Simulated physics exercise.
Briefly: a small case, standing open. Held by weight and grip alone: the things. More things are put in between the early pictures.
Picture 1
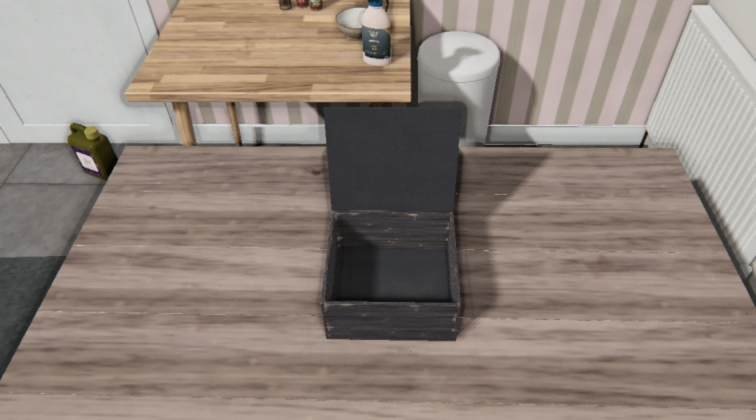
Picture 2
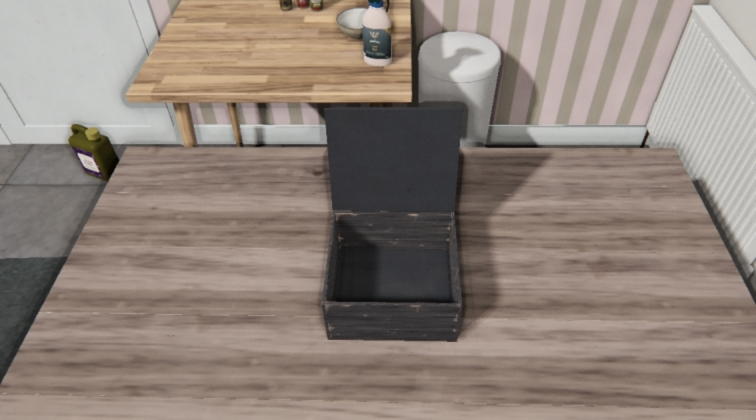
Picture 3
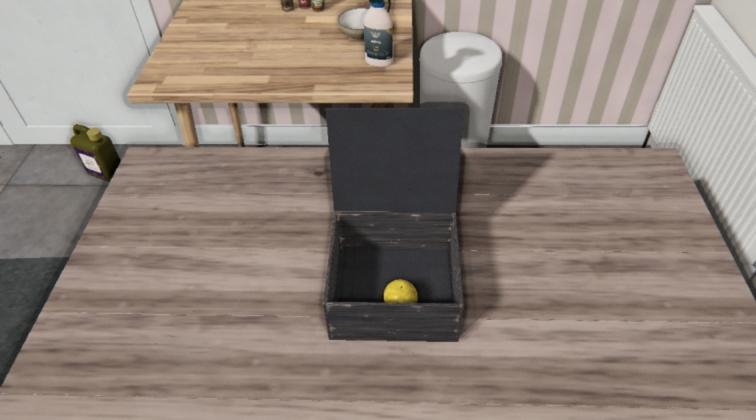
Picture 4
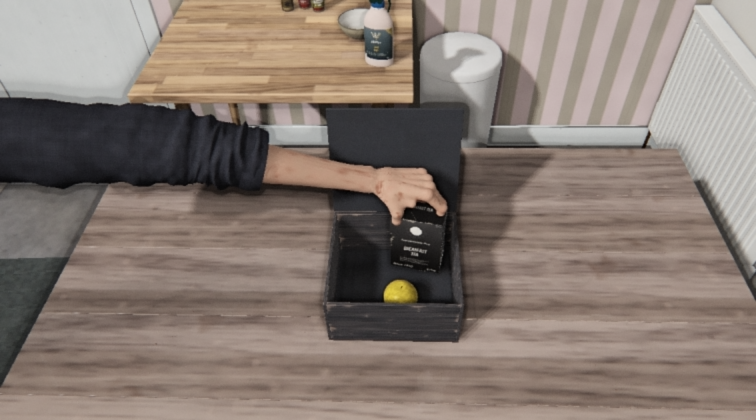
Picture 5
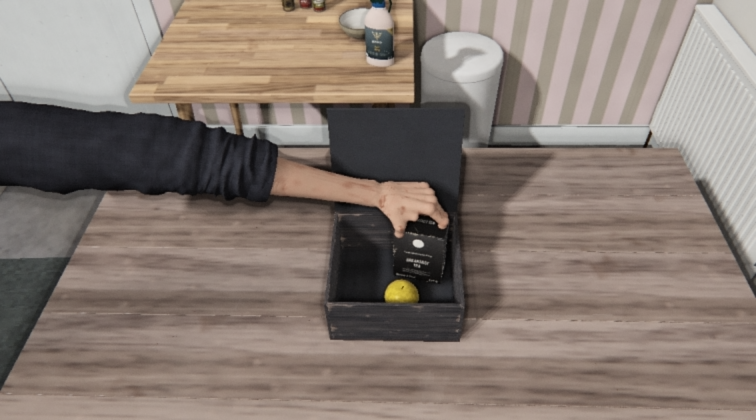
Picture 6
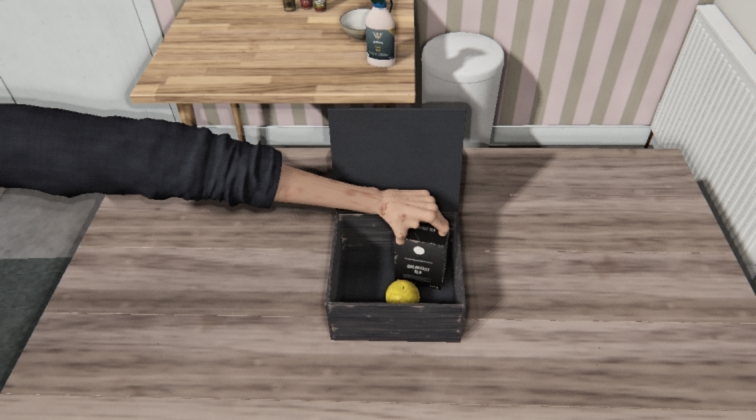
A yellow ball appearing in an open black box on a wooden table, then a hand lowering a black packet in beside it.
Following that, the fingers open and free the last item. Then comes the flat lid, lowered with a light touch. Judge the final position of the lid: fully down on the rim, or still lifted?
Final position: Still lifted.
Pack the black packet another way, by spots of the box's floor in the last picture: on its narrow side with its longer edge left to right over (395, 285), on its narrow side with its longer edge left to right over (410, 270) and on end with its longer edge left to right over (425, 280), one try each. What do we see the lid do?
Lid, try 1: Fully down; try 2: Fully down; try 3: Propped open.
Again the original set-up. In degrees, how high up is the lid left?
It stays some 35° above the rim.
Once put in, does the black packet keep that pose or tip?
By the end it has kept its angle.
Then, 1.20 s past the last view, lid starting down.
Then, 1.50 s past the last view, lid 66° above the rim.
Then, 1.80 s past the last view, lid 37° above the rim.
Finally, lid 35° above the rim; both still in place. Final places as the last picture's camera would see them, black packet near (421, 256).
